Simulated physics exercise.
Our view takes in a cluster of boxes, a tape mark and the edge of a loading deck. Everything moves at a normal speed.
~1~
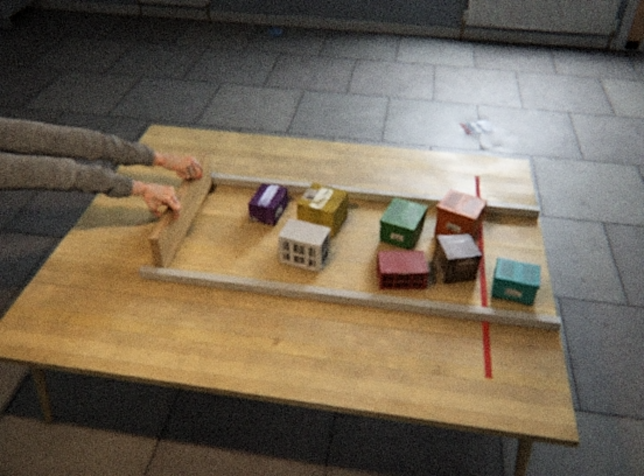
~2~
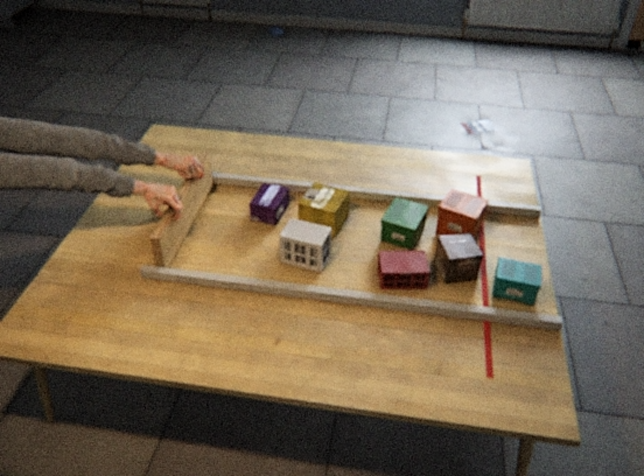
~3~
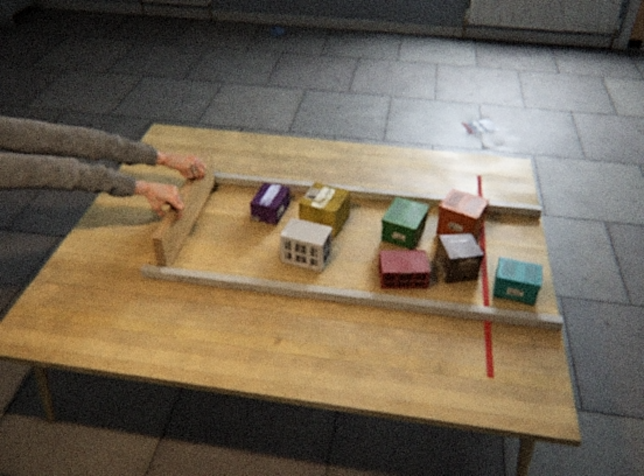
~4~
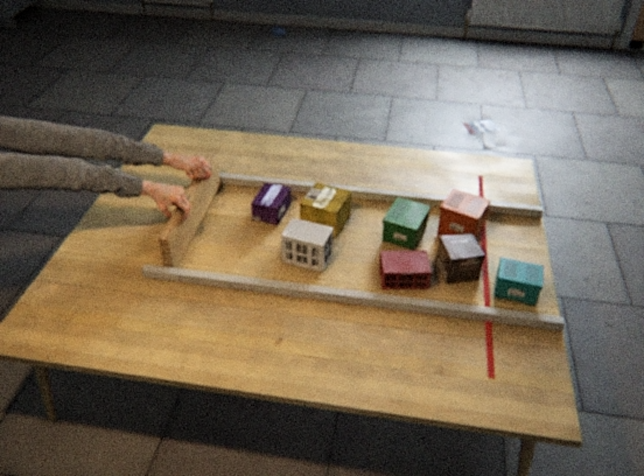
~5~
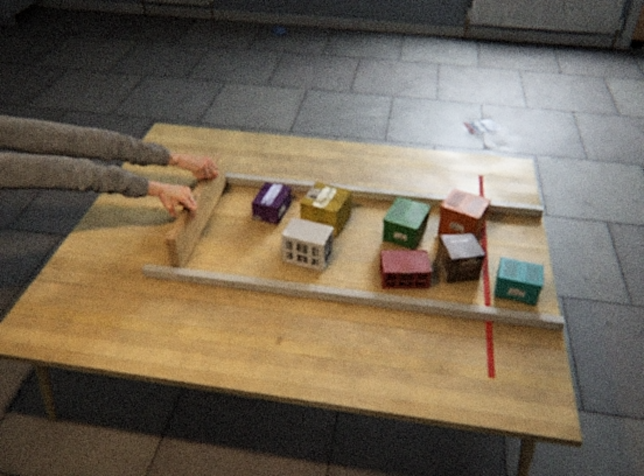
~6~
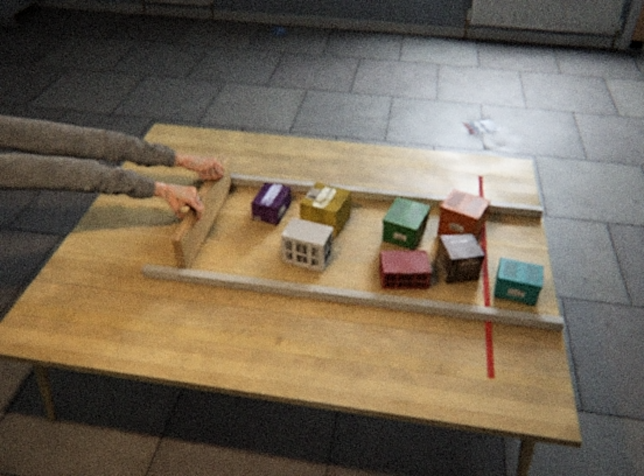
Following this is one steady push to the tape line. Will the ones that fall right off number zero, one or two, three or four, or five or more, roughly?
Three, maybe four go over.
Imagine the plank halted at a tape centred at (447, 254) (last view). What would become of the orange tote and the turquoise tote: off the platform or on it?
The orange tote is gone and the turquoise tote is gone.
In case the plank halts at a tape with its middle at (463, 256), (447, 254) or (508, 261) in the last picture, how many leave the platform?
Result per try: 3; 2; 6.
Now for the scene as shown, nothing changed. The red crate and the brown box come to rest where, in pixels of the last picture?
Looks like one lands around (556, 299), and the other around (552, 262).
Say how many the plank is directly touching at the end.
Total: 2.
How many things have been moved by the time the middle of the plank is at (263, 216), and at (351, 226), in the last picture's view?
Tally: 1; 6.
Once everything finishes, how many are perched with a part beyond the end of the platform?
Count: 3.
Soon after, none off yet; turquoise tote at rest near (518, 282); orange tote at rest near (463, 217); brown box at rest near (459, 258).
Then, none off yet; turquoise tote at rest near (520, 282); orange tote moved about its own width near (516, 221); brown box moved a little near (475, 259).
At rest, the number that fall off is three or four; fallen, green tote, orange tote and turquoise tote.
